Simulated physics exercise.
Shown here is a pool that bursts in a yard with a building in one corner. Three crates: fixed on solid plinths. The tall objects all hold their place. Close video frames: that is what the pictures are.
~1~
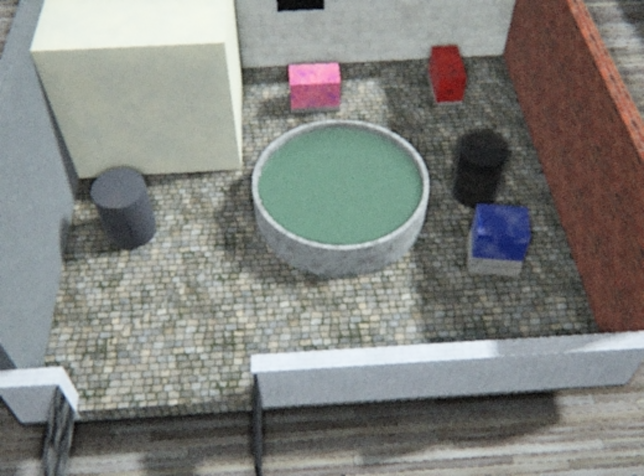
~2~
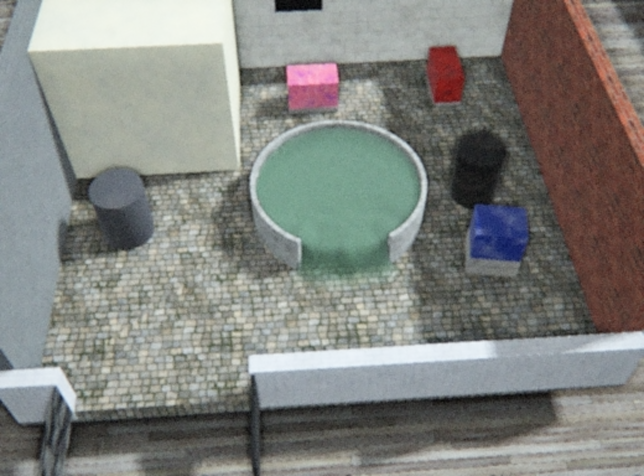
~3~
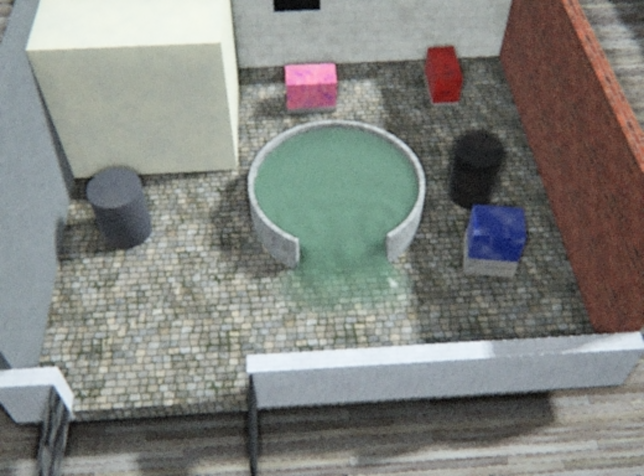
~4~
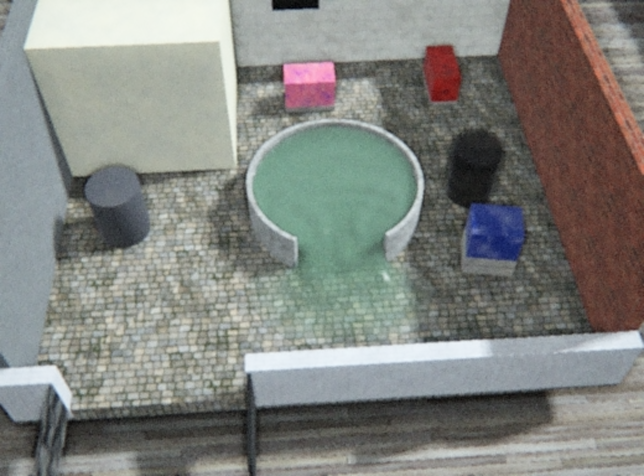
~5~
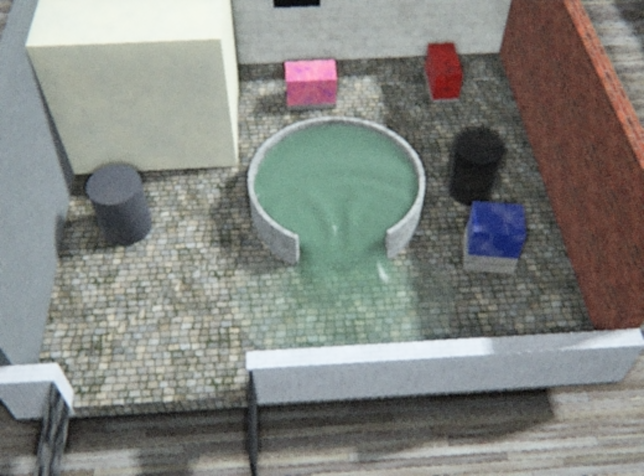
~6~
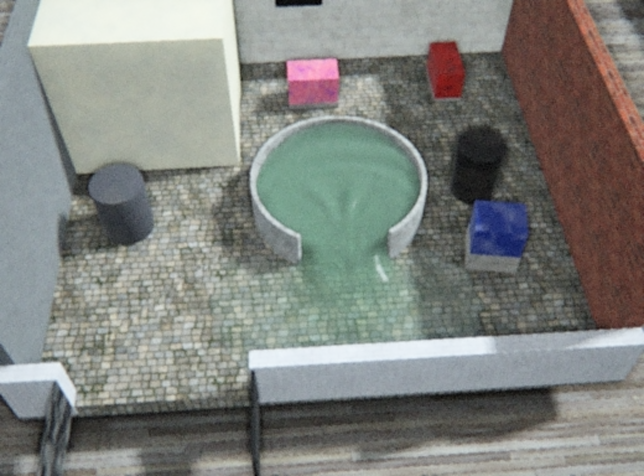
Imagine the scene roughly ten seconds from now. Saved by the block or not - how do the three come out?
Result: The pink crate is not flooded, the red crate is flooded, the blue crate is not flooded.
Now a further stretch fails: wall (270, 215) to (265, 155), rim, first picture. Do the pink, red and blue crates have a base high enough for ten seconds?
Result: Pink is left untouched, red is left untouched, blue is left untouched.
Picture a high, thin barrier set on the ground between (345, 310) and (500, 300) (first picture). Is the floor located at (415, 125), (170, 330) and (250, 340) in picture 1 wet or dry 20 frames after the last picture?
First inundated, then inundated, then inundated.
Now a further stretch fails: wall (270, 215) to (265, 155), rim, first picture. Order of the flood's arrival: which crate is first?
The pink-painted one, by my reading.
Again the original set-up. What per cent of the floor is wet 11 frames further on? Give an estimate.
Around 25 percent.
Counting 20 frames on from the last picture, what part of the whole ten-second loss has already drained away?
Estimate: Some 35 %.
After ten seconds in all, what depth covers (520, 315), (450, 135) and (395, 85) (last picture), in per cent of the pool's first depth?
About 16 per cent, then 4 per cent, then 4 per cent.
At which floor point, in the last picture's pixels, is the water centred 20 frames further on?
Around pixel (350, 266) of the last picture.
A moment on, water covers 20 % of the floor; the pink crate not reached, the red crate not reached, the blue crate water round its plinth.
Next, water covers 25 % of the floor; the pink crate not reached, the red crate not reached, the blue crate water round its plinth.
Then, water covers 45 % of the floor; the pink crate not reached, the red crate not reached, the blue crate water round its plinth.
Later, water covers 70 % of the floor; the pink crate not reached, the red crate water round its plinth, the blue crate water round its plinth.
In the end, water covers 100 % of the floor; the pink crate stayed above the water, the red crate was topped, the blue crate stayed above the water.
